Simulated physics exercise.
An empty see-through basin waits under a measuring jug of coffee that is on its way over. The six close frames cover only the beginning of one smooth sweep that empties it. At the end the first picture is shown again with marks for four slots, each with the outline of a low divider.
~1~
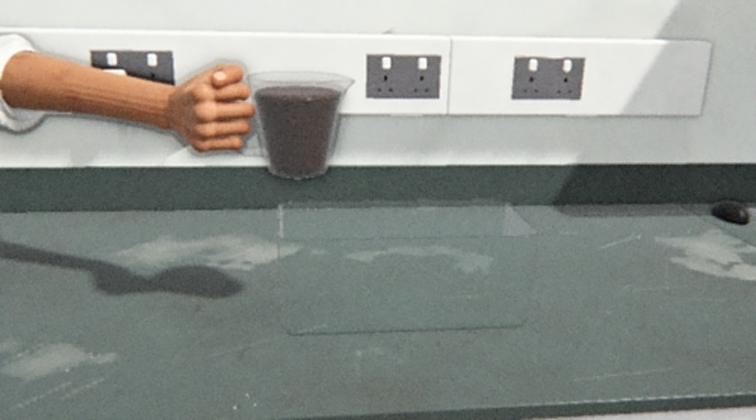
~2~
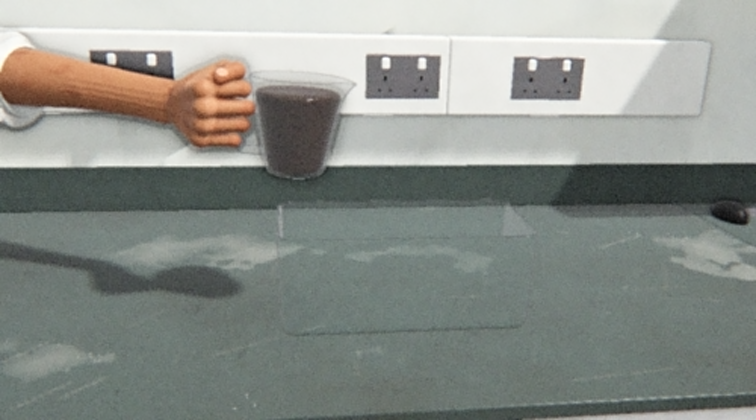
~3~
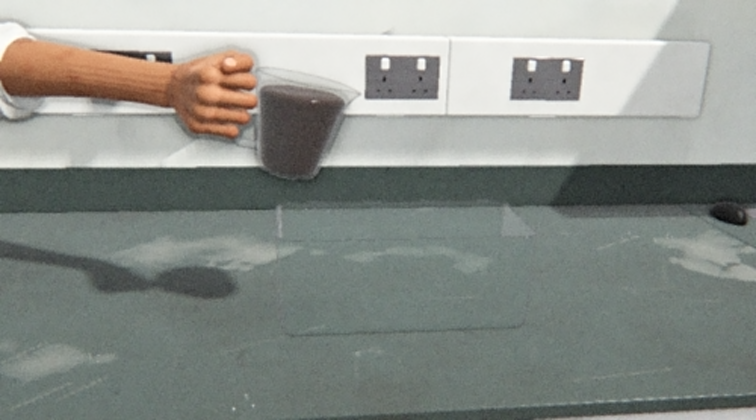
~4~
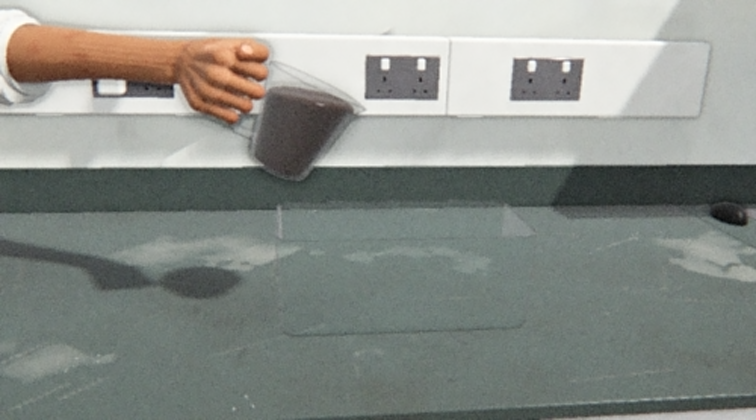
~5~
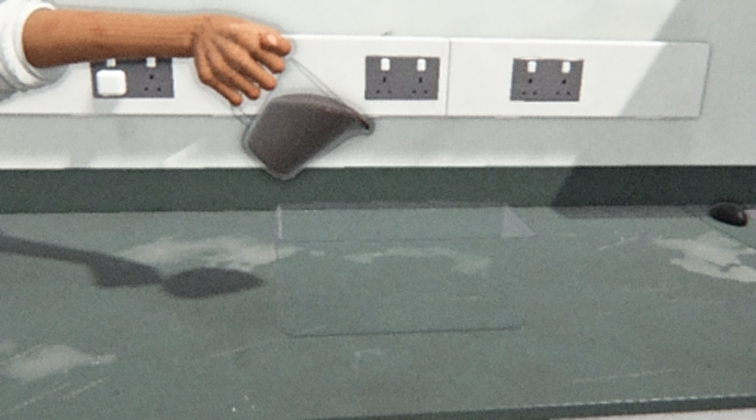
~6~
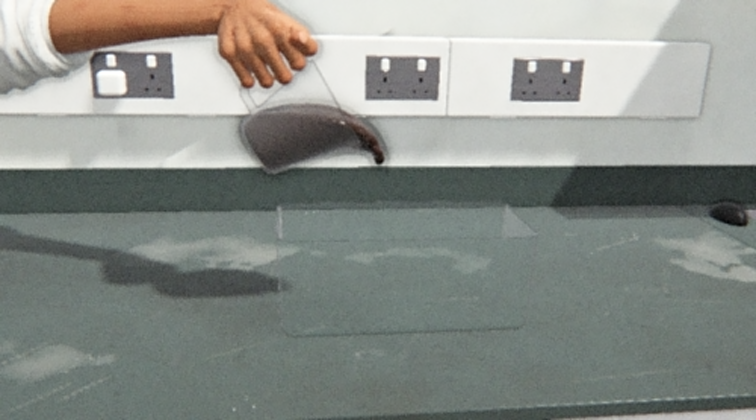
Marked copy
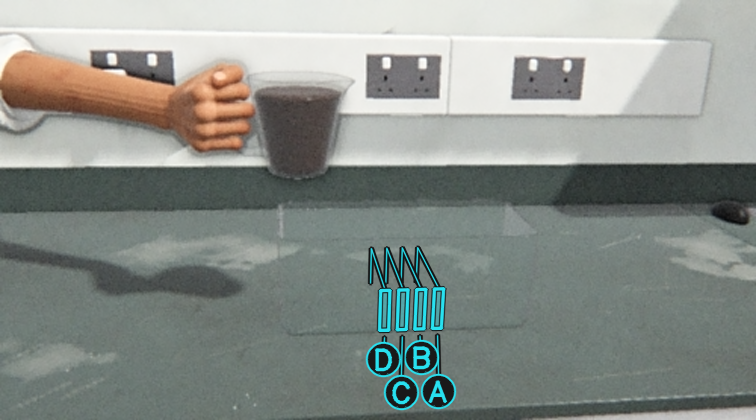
A hand held a clear jug of dark coffee above a see-through basin on a worn green counter, then tilted it steadily to the right until coffee slid over the lip.
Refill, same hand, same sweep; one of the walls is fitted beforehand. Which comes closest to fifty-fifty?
D works best here.
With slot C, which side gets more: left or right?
The left side.
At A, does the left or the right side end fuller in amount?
The left one.
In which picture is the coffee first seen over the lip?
Picture 5.
On the marked copy, A at (437, 335); B at (419, 335); C at (402, 336); D at (384, 337).
Choosing A, about 90 % ends left of the wall and 6 % right of it; 4 % is lost outside.
Choosing B, about 83 % ends left of the wall and 15 % right of it.
Choosing C, about 65 % ends left of the wall and 32 % right of it; 3 % is lost outside.
Choosing D, about 48 % ends left of the wall and 48 % right of it; 4 % is lost outside.
